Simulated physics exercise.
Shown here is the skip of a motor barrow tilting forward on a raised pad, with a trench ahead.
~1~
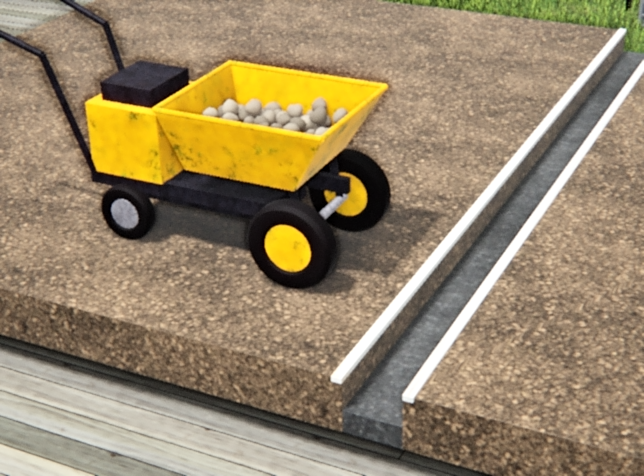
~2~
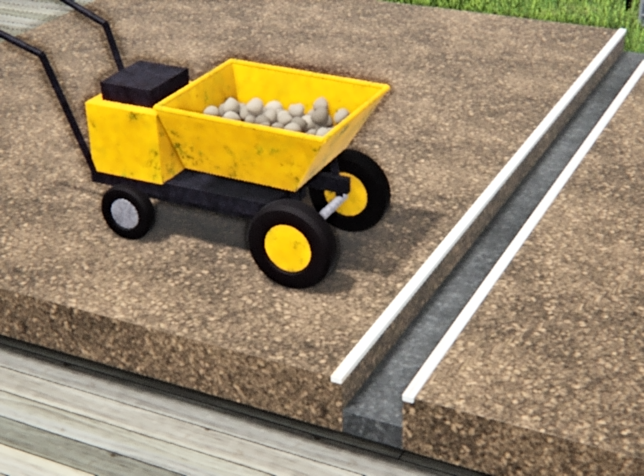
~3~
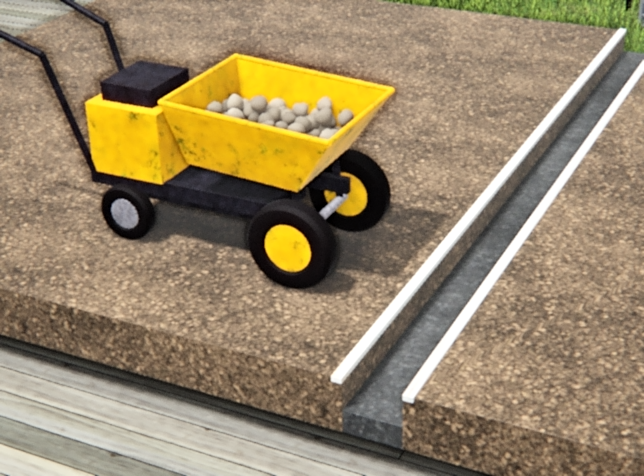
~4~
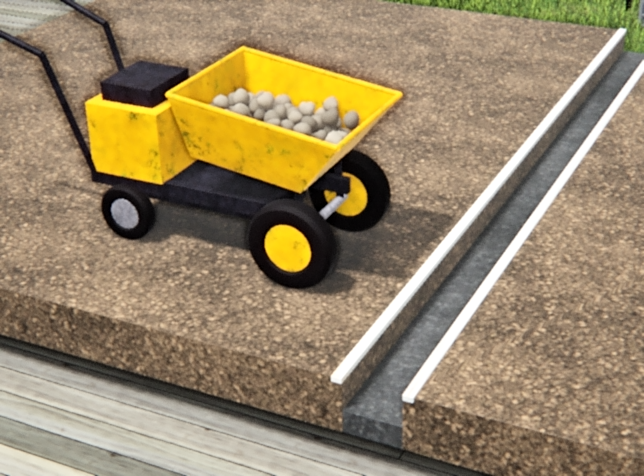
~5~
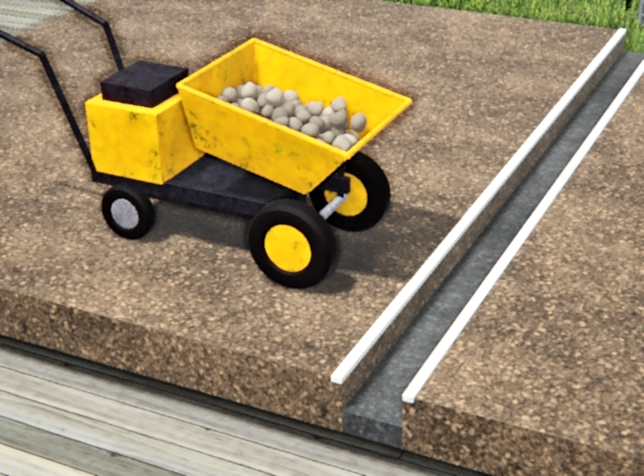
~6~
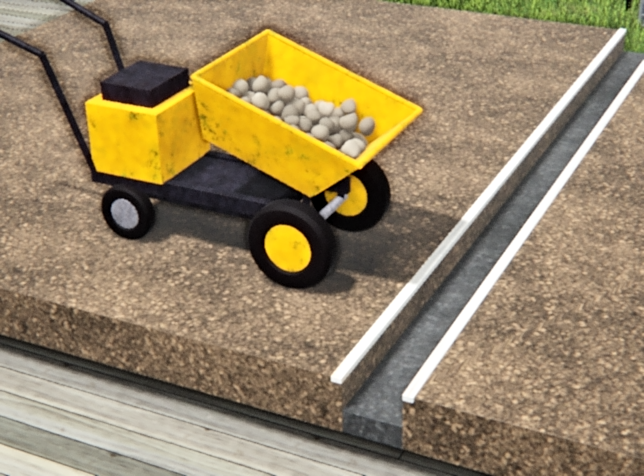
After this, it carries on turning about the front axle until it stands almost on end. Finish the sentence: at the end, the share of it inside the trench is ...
... above half.
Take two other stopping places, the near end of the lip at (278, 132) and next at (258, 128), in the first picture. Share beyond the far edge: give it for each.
About 0 %, then 0 %.
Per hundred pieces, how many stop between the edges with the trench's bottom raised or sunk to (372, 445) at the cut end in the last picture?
About 80 %.
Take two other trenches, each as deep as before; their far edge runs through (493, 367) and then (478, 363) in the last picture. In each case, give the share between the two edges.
I'd say some 100 in a hundred, followed by 100 in a hundred.
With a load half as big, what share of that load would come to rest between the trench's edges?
Close to 90 in a hundred.
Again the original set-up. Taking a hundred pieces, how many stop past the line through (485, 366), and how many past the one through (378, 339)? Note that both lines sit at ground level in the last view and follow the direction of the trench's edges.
Estimate, first then second: 20 %, 100 %.
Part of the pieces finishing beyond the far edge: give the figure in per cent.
It comes to 30 per cent or so.
Soon after the last picture, skip tipped steeply; all in the skip.
A little later, skip tipped right over; most in the skip; about a quarter in or heaped over the trench; a stray few beyond it.
Later still, skip tipped right over; a small part in the skip; about two thirds in or heaped over the trench; about a third beyond it.
At rest, skip tipped right over; about two thirds in or heaped over the trench; about a third beyond it.
